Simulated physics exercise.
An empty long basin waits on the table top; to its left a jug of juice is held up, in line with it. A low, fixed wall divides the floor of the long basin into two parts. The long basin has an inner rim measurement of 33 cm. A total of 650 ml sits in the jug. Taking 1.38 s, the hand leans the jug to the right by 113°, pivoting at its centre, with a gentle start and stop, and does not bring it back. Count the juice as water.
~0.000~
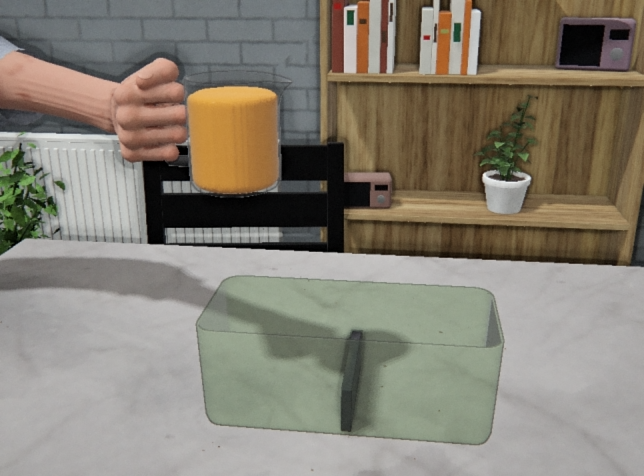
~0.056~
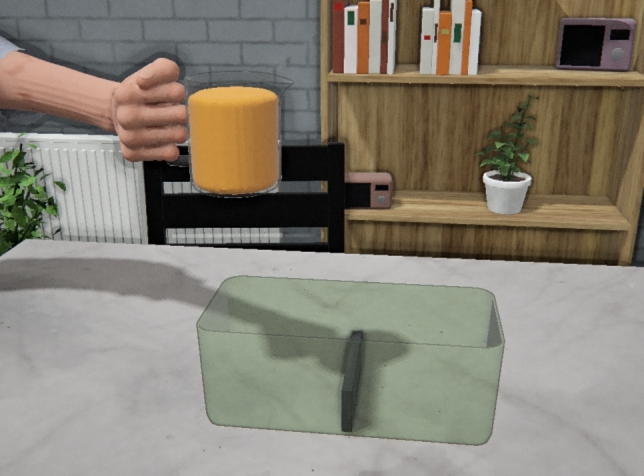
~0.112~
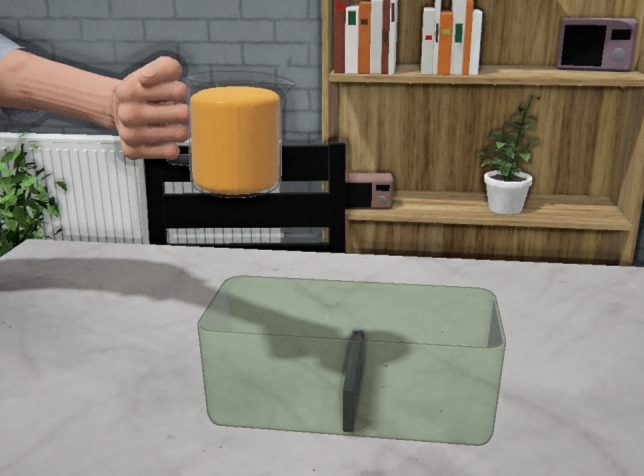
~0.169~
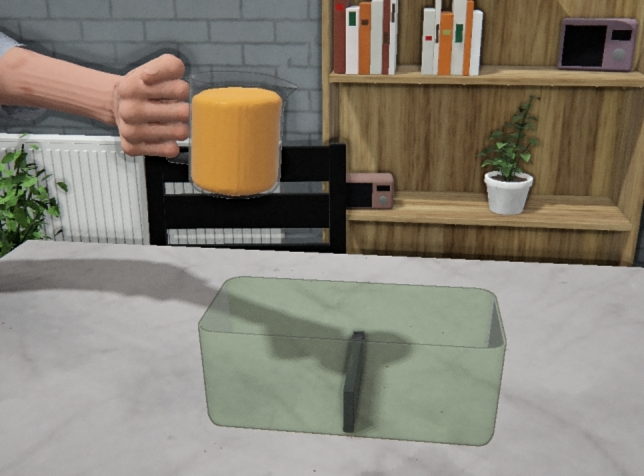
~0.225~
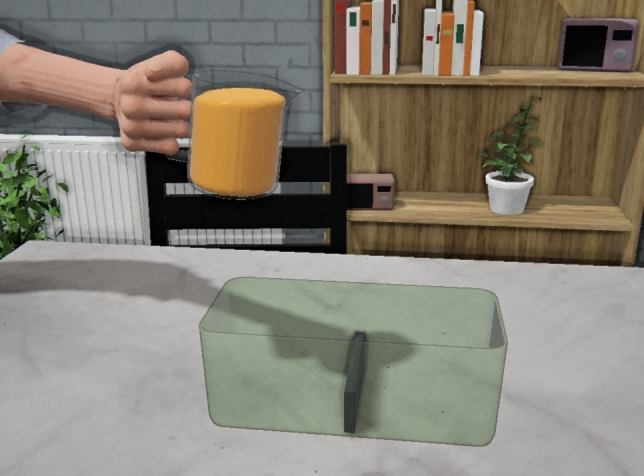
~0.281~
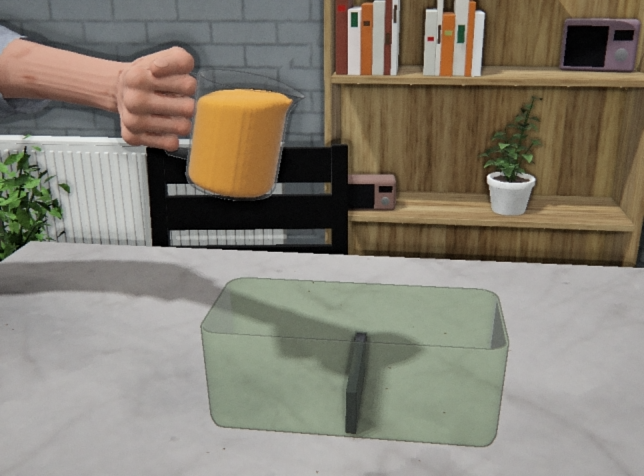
A hand at the left holds a clear jug of orange juice upright above a table, where an empty, greenish see-through basin with a dark divider sits. After staying nearly still at first, the hand gradually leans the jug slightly to the right, and the juice shifts toward its right side.
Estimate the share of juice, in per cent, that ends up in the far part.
About 76 per cent.
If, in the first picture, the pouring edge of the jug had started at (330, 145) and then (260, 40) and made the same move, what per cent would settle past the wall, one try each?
90 per cent first, 50 per cent second.
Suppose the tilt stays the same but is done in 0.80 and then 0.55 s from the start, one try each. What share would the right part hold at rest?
Some 70 and 65 per cent, in that order.
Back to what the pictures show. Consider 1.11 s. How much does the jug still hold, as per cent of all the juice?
About 24 % is still there.
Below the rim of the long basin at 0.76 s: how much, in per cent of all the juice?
About 4%.
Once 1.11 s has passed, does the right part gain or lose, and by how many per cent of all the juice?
Net gain of about 26.
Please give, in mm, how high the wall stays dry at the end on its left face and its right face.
I'd say some 48 mm on the left and some 32 mm on the right.
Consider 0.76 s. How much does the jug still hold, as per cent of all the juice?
Portion remaining: Approx. 80 per cent.
By 0.76 s the tilt is 66° and 80 per cent is still to pour, 0 is left of the wall and 3 right of it.
By 1.11 s the tilt is 103° and 23 per cent is still to pour, 1 is left of the wall and 50 right of it.
By 1.48 s the tilt is 113° and 1 per cent is still to pour, 20 is left of the wall and 76 right of it.
By 1.88 s the tilt is 113° and 0 per cent is still to pour, 23 is left of the wall and 76 right of it.
At rest 23 per cent lies left of the wall, 76 right of it and 2 outside.
